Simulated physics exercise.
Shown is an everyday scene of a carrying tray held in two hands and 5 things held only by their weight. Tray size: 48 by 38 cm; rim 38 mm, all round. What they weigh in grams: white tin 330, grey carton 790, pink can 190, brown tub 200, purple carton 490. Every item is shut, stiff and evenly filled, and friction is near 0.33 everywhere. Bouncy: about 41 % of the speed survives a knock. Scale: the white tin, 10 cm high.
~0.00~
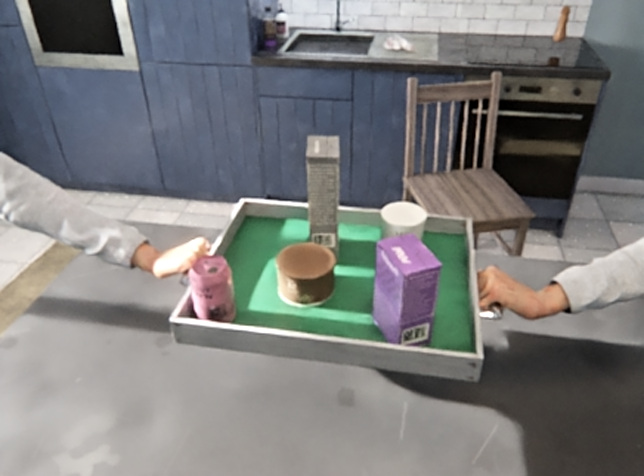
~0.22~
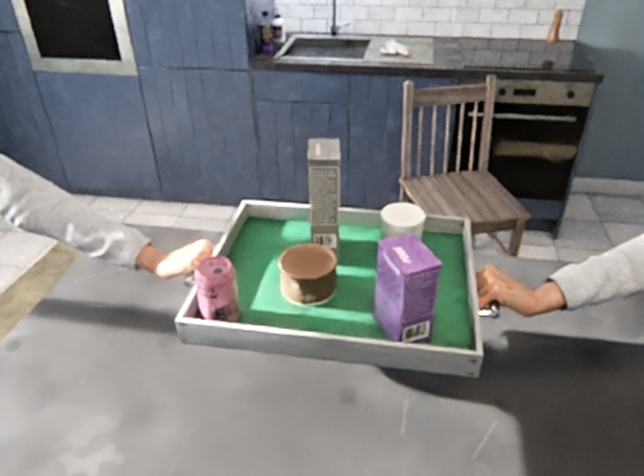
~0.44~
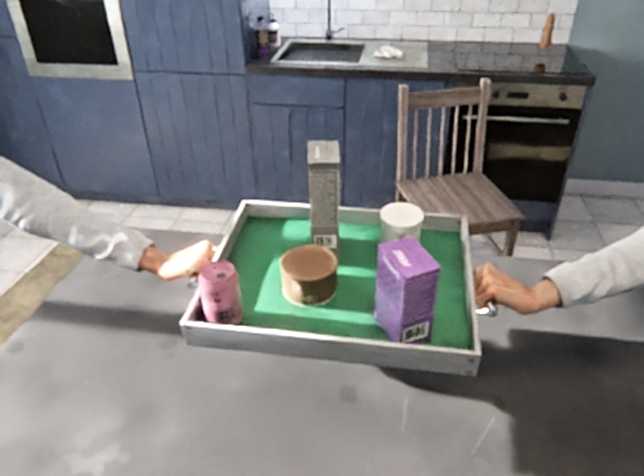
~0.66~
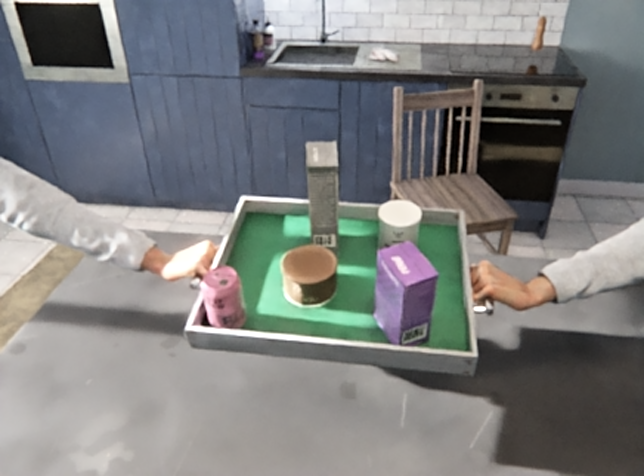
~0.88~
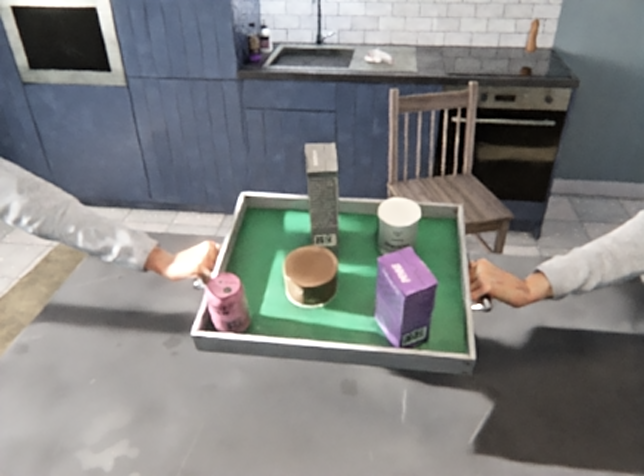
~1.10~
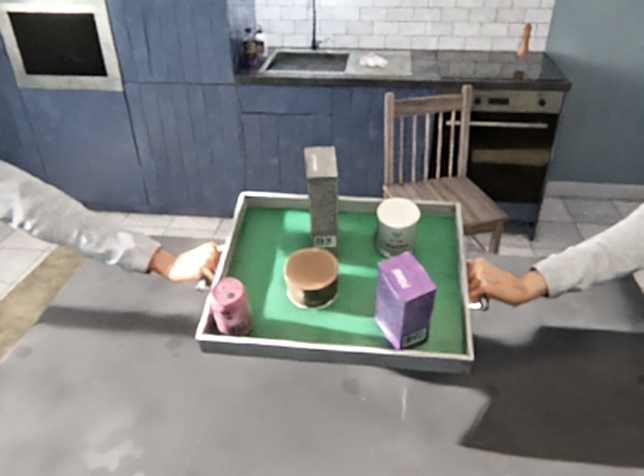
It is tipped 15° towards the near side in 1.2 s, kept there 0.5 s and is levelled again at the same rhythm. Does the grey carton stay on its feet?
It withstands it.
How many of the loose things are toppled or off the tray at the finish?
It adds up to 0.
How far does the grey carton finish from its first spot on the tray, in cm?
1 cm.
By 1.60 s, tilt 15°, near edge down.
By 2.30 s, tilt 10°, near edge down.
By 2.50 s, tilt 5°, near edge down.
By 3.00 s, tray level.
When it is over (3.5 s), all 5 within 5 cm of the start. End places, in pixels of the last picture, grey carton near (325, 206).
